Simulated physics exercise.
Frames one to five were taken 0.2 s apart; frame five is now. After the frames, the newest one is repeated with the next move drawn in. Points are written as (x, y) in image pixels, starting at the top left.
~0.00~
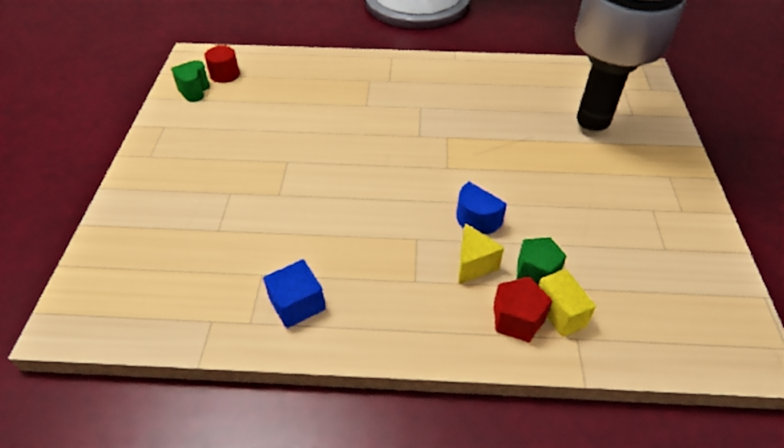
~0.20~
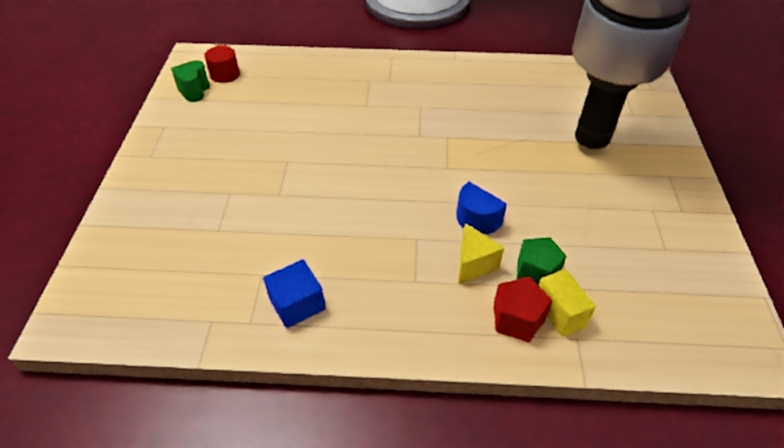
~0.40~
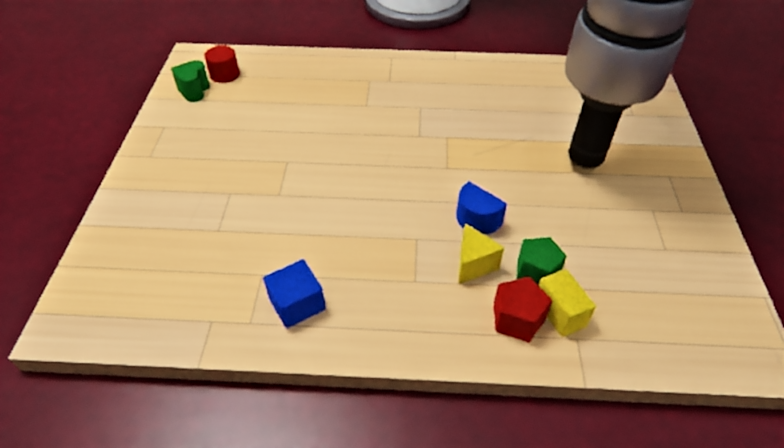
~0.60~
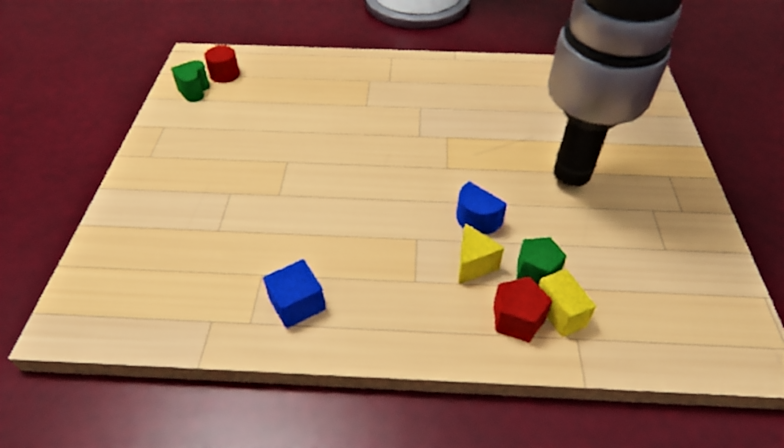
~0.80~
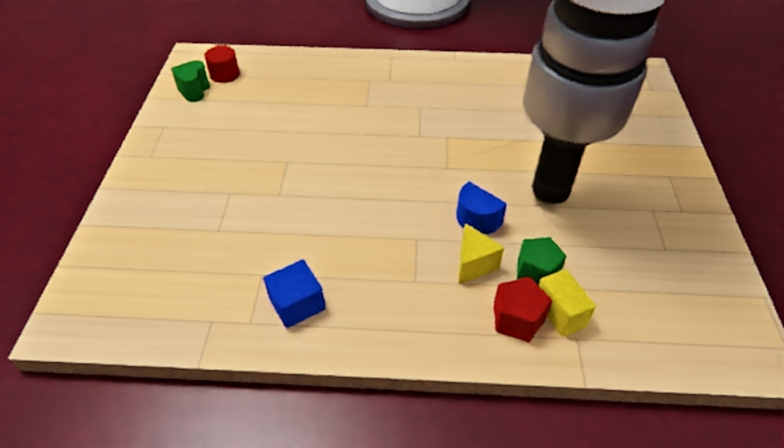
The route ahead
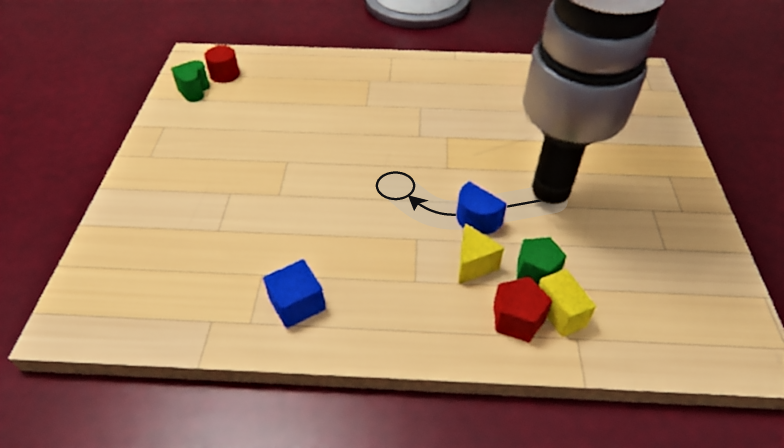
On a wooden board, a black-tipped post moves down and left toward still, coloured blocks.
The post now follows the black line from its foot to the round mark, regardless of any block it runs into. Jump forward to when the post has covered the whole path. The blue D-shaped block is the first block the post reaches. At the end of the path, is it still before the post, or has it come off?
The post no longer has it in front.
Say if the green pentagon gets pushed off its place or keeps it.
It is untouched.
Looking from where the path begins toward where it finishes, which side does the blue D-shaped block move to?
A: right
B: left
My answer is option B.
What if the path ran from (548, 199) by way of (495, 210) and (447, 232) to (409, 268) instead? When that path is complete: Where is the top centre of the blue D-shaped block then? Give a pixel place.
I'd place it at (372, 243), taking the centre of its top.
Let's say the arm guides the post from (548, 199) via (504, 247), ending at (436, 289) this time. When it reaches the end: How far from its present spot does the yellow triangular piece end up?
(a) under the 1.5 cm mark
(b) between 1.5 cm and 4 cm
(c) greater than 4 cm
The correct letter is c.
Drawn move, from (548, 199) via (494, 209) and (438, 213), ending at (396, 186).
On the path given first. One third of the way, post at (496, 201); blue D-shaped block at (471, 201).
Two thirds of the way, post at (439, 205); blue D-shaped block at (427, 214), turned 15° anticlockwise.
At the end, post at (396, 178); yellow triangular piece still; blue D-shaped block at (427, 214), turned 20° anticlockwise; green pentagon still.
